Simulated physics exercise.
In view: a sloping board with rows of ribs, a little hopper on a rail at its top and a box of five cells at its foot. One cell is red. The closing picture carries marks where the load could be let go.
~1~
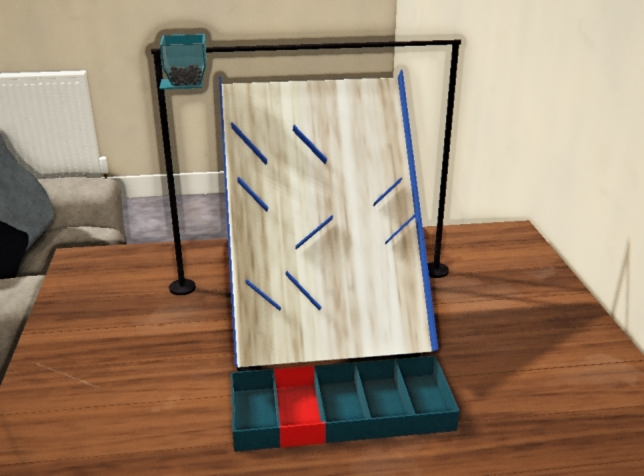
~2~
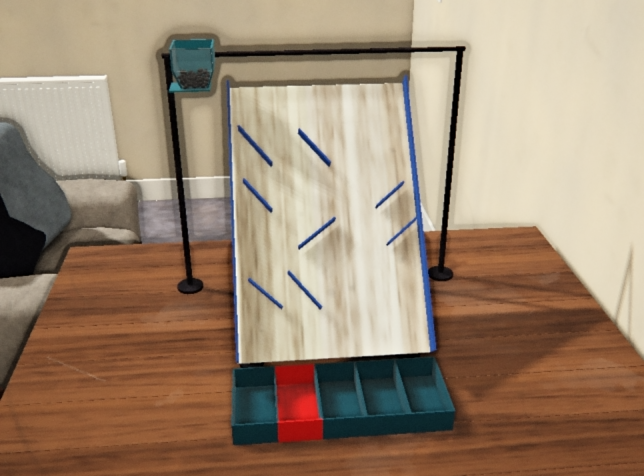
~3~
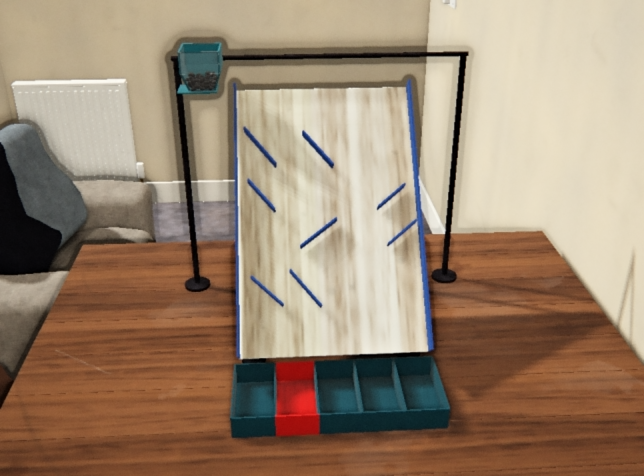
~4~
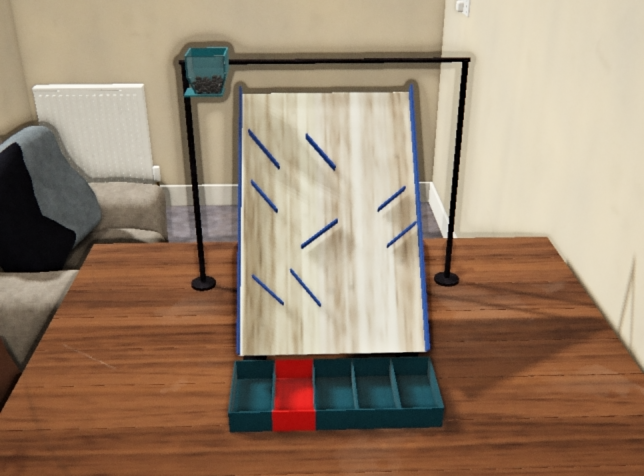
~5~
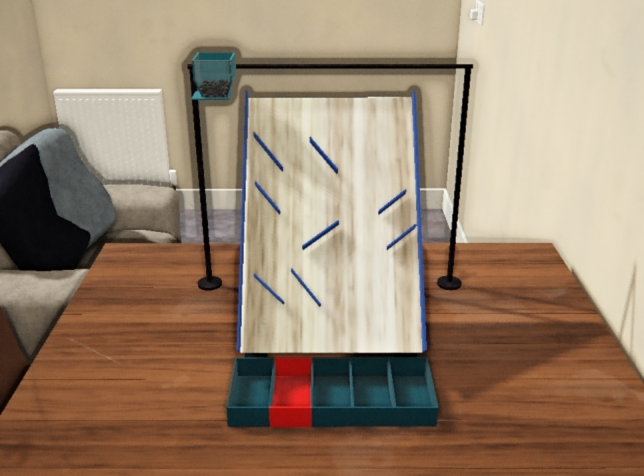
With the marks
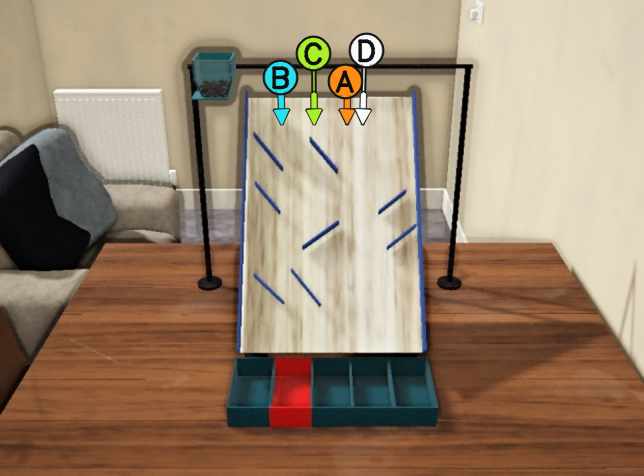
At first, a small hopper of dark beans sits at the left end of a rail above a sloping board with blue ribs and a five-cell box, one cell red. The view then drifts slightly, revealing more sofa and radiator on the left, while the hopper and beans show no clear movement.
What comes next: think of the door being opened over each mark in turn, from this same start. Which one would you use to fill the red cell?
Use mark B.
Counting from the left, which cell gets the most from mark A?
It is the fourth one.
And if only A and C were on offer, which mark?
C.
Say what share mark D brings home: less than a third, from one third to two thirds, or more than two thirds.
Mark D gives less than a third.
On the marked copy, mark A meets the board at (347, 118); mark B meets the board at (281, 119); mark C meets the board at (314, 118); mark D meets the board at (362, 118).
If A is chosen, none at all in the red cell, the bulk in other cells, close to a quarter outside the box.
If B is chosen, close to half in the red cell, close to half in other cells.
If C is chosen, a small share in the red cell, the bulk in other cells, a small share outside the box.
If D is chosen, none at all in the red cell, close to two thirds in other cells, close to a third outside the box.
